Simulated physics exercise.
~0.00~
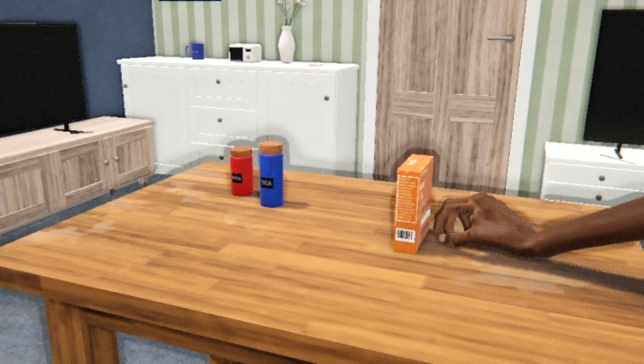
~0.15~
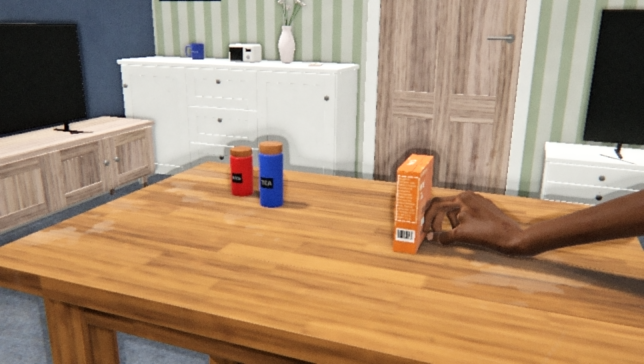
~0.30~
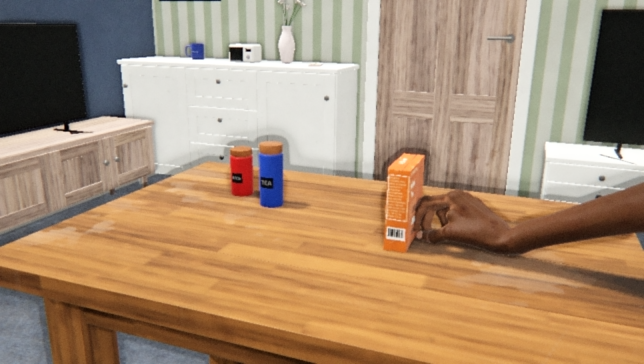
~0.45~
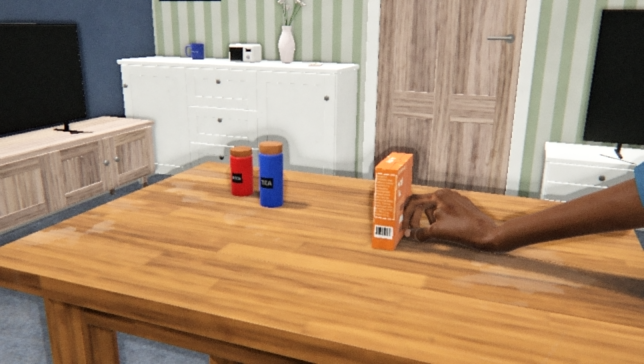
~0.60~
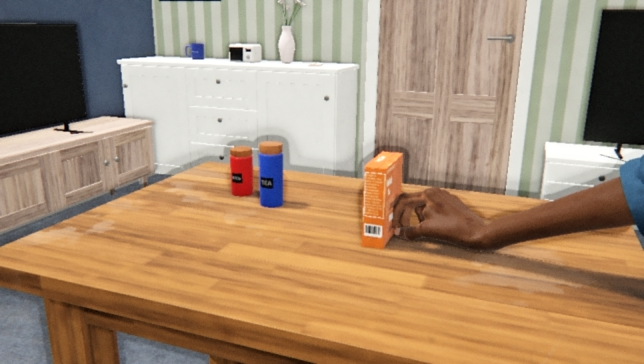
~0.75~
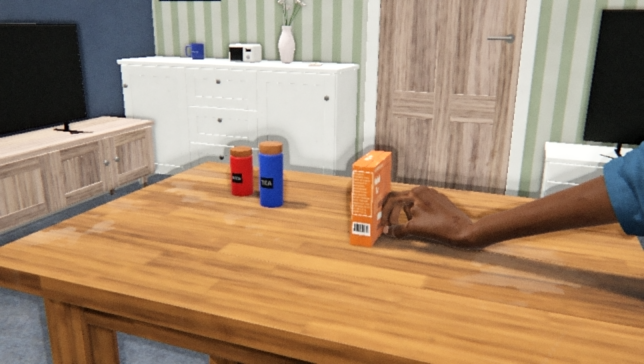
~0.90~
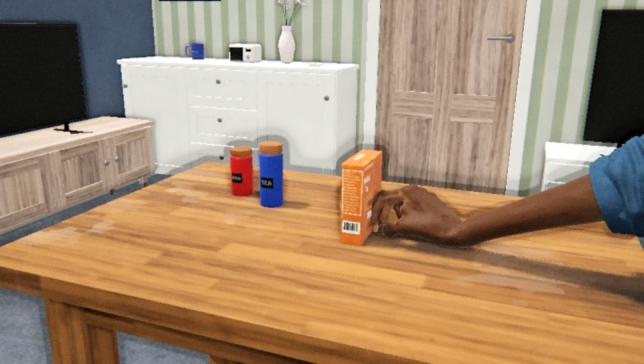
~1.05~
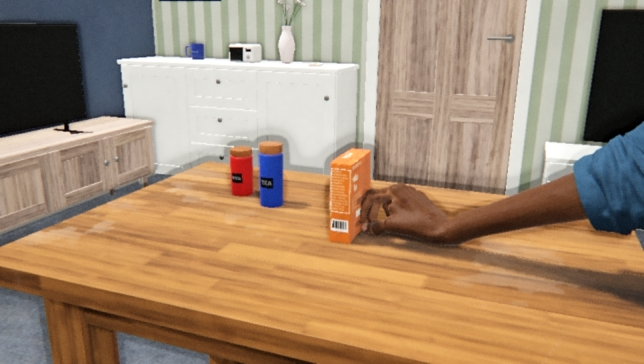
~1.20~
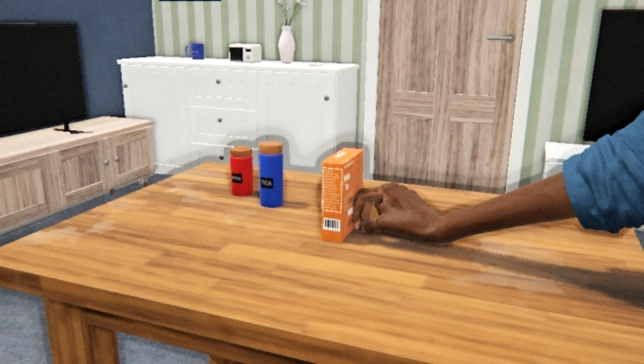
On a wooden table in a living room, a hand slides an upright orange packet left towards still red and blue shakers.
